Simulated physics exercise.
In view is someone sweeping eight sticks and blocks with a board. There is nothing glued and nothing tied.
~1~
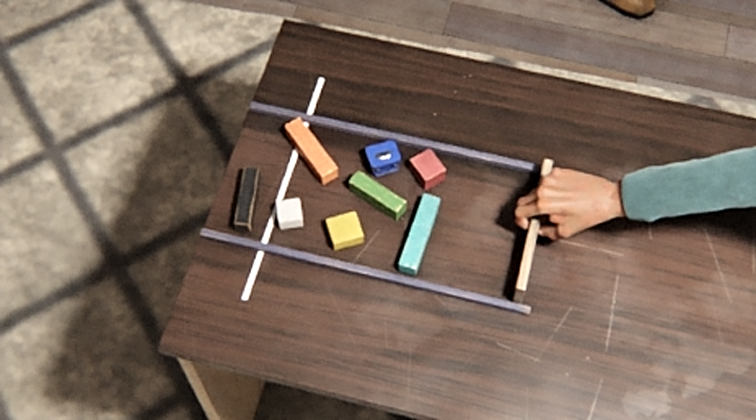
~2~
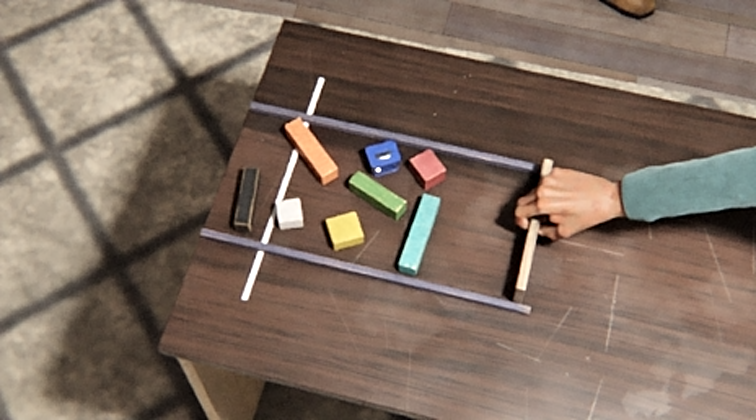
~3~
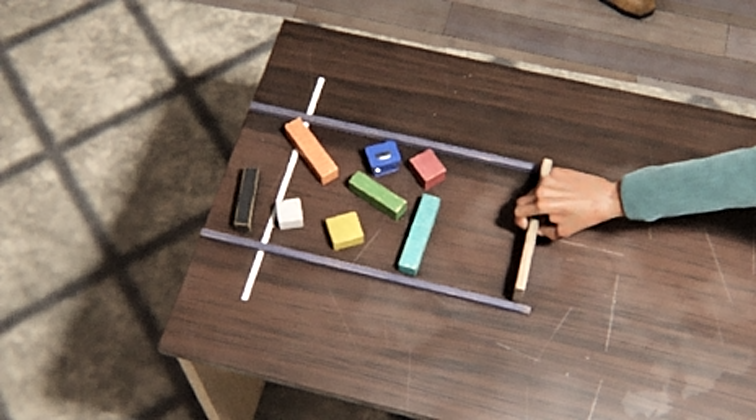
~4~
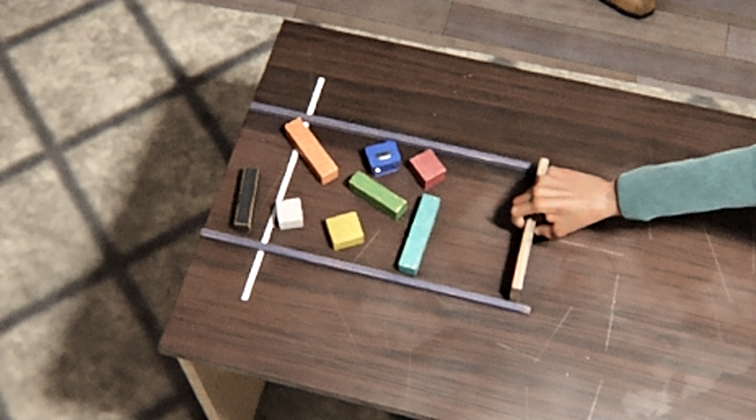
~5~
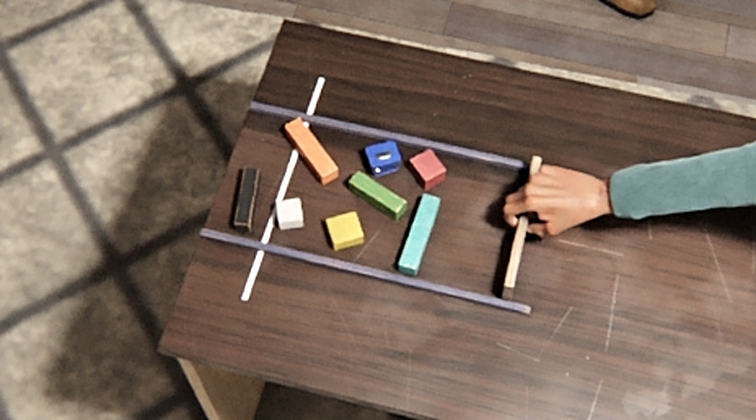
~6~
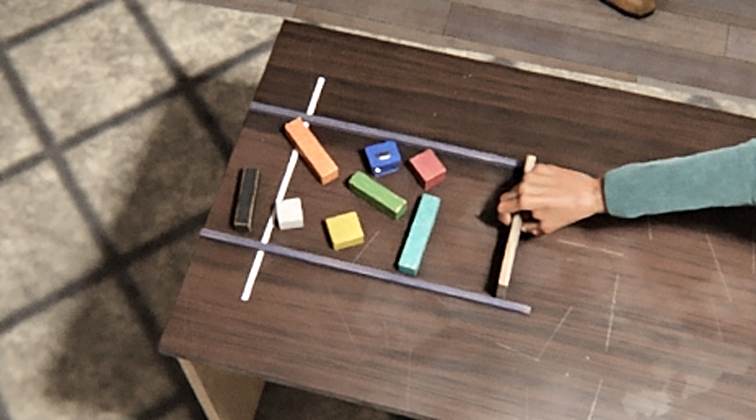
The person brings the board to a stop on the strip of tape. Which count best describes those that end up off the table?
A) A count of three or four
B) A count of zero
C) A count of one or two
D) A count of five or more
(C) A count of one or two.
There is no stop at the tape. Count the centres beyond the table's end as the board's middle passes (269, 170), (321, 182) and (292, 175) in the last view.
By position: 3 / 0 / 2.
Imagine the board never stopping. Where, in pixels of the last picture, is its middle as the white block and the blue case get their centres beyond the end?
First it's close to (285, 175), next close to (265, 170).
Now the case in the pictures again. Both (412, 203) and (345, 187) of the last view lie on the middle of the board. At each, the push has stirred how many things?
Answer - first 4, then 7.
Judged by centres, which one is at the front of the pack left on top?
That's the white block.
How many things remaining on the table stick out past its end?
Overhanging ones - 2.
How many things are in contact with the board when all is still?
My count gives 2.
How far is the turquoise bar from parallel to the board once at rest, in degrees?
I'd say it's about 0° out of line.
A little later, none off yet; black stick at rest near (248, 199); white block at rest near (290, 214); orange bar at rest near (311, 151).
When it is over, the number that fall off is one or two; down, orange bar and black stick.
